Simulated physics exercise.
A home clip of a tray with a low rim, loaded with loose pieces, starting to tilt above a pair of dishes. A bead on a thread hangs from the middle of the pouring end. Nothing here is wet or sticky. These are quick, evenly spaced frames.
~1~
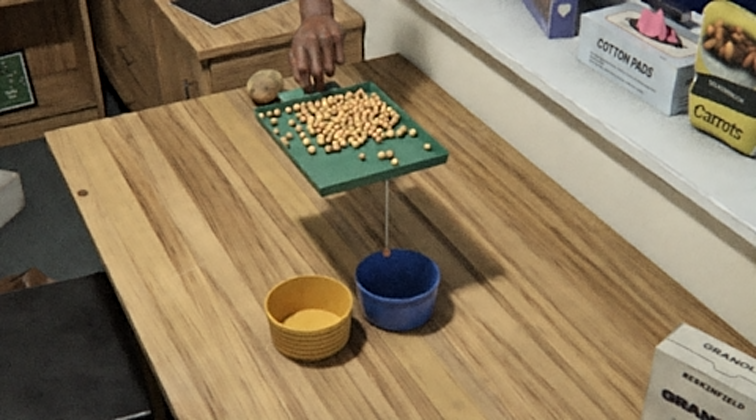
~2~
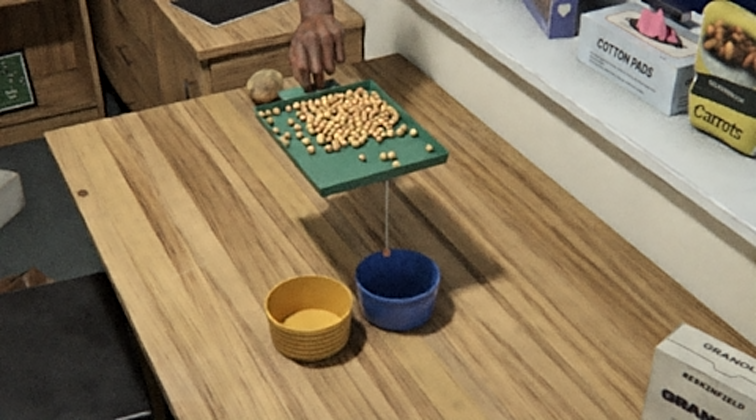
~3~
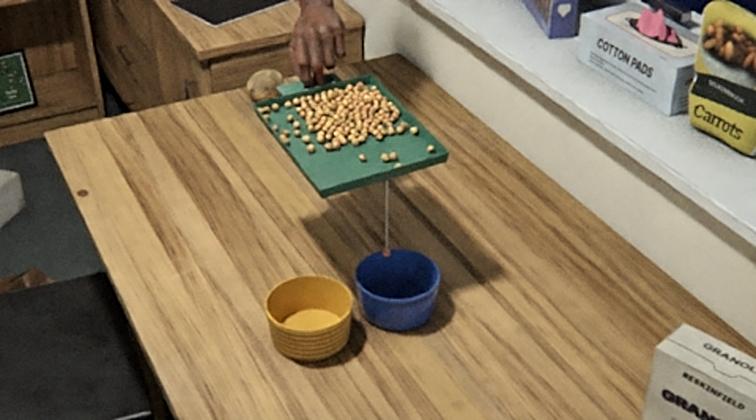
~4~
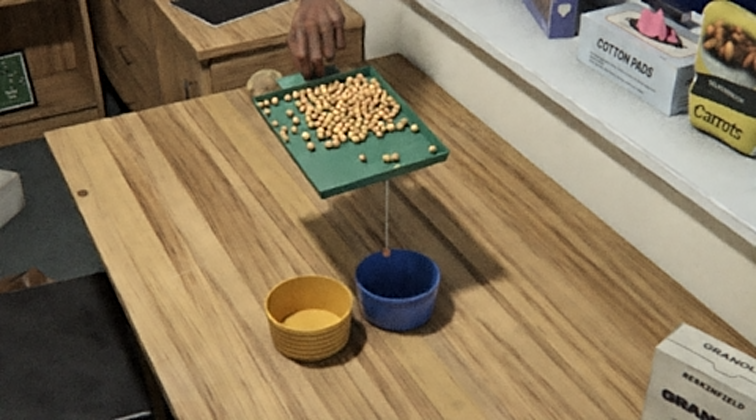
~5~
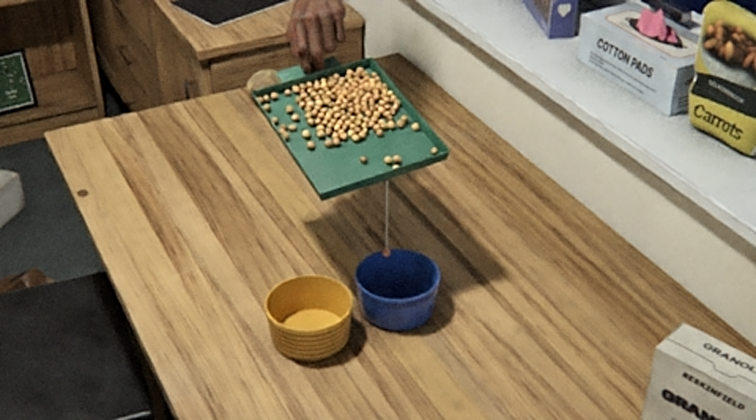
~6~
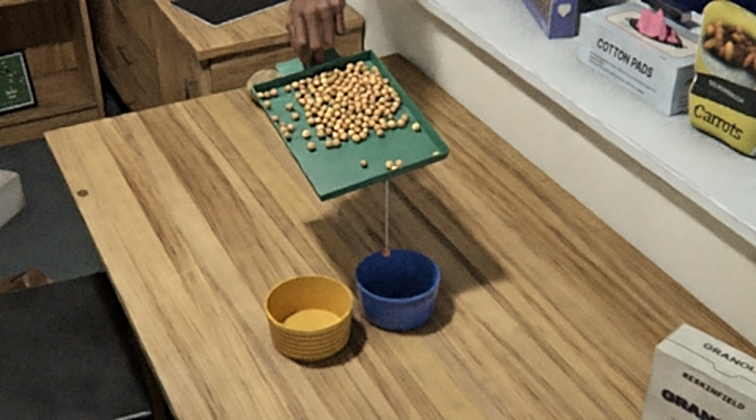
The footage shows a hand at the far end of a green tray of round wooden beads above a yellow dish and a blue dish; the tray gradually tilts toward its near left corner, and the beads shift slightly.
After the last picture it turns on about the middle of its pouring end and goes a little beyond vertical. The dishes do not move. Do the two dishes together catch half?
The two hold more than half of the load.
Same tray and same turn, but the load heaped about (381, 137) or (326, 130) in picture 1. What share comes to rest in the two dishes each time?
The first gives 90 %, the second 80 %.
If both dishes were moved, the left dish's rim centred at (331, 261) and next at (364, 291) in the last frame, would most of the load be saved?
One: Under half. Two: More than half.
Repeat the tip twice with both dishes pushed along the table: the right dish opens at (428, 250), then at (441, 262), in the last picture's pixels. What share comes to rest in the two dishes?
First some 80, then 90 per cent.
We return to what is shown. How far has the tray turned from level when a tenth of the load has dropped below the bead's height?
At about 60°.
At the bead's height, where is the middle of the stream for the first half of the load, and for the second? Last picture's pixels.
Early half (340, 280), late half (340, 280).
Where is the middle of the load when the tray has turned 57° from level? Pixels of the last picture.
Roughly at (350, 176).
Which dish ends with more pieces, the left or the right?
It is the left dish.
Soon, tray tipped steeply; most on the tray; a small part in the left dish; a stray few in the right dish; a stray few outside both; a small part in the air.
A while on, tray tipped right over; a small part on the tray; about half in the left dish; a small part in the right dish; a small part outside both; a small part in the air.
Towards the end, tray tipped past a quarter turn; about two thirds in the left dish; about a quarter in the right dish; a small part outside both.
Finally, tray tipped past a quarter turn; about two thirds in the left dish; about a quarter in the right dish; a small part outside both.
